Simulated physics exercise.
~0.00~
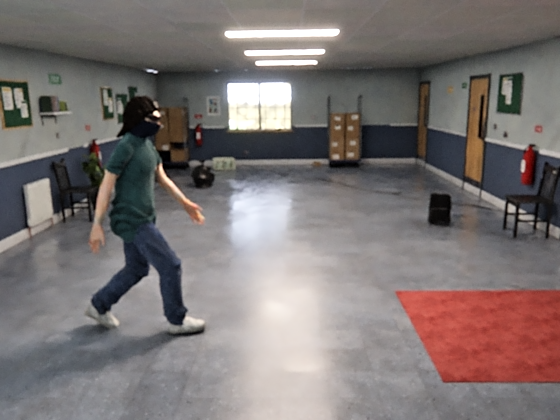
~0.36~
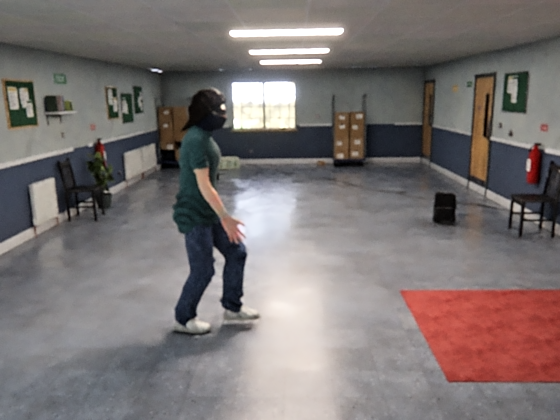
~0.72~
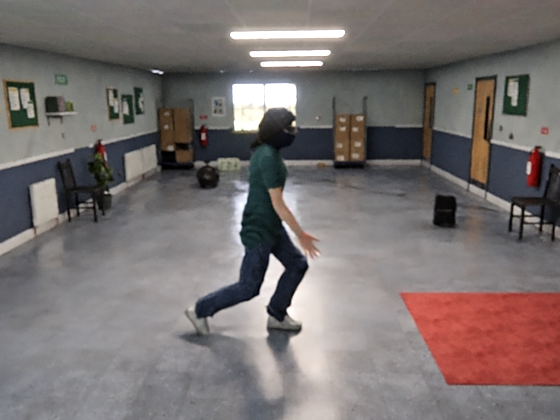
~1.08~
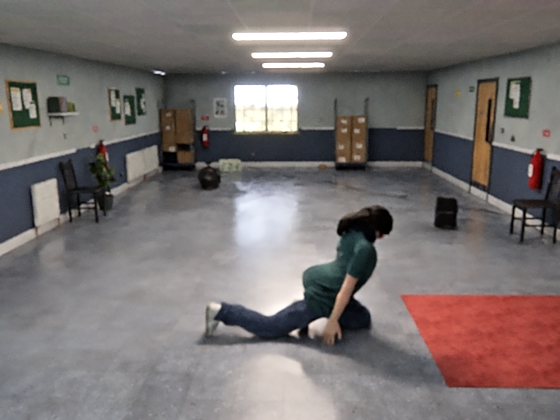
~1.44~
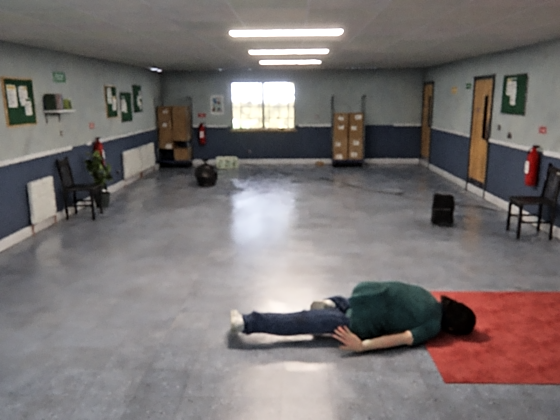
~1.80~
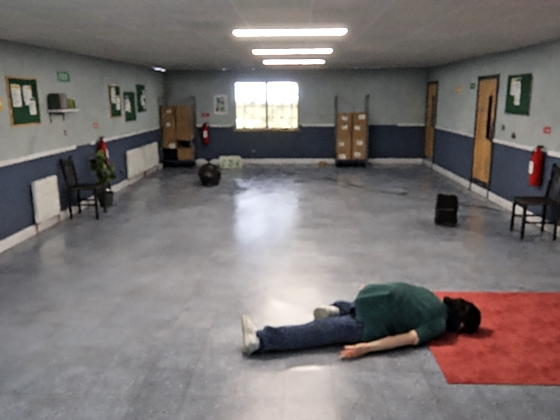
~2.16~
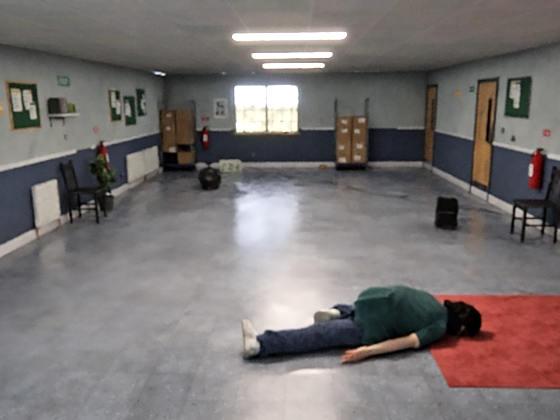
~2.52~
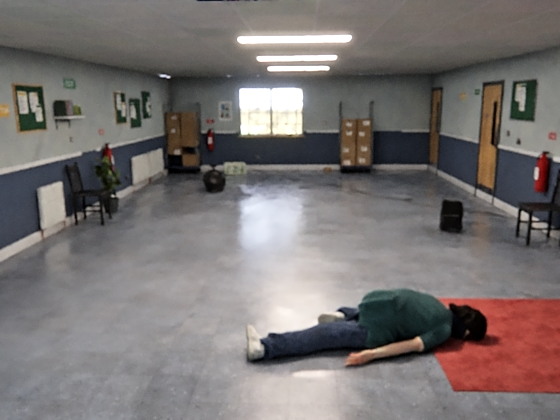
In a large hall with a blue-grey floor, a person in a green shirt and dark headgear walked right, sank to their knees and toppled forward, ending face down and still with their head on the red mat and hips short of it.
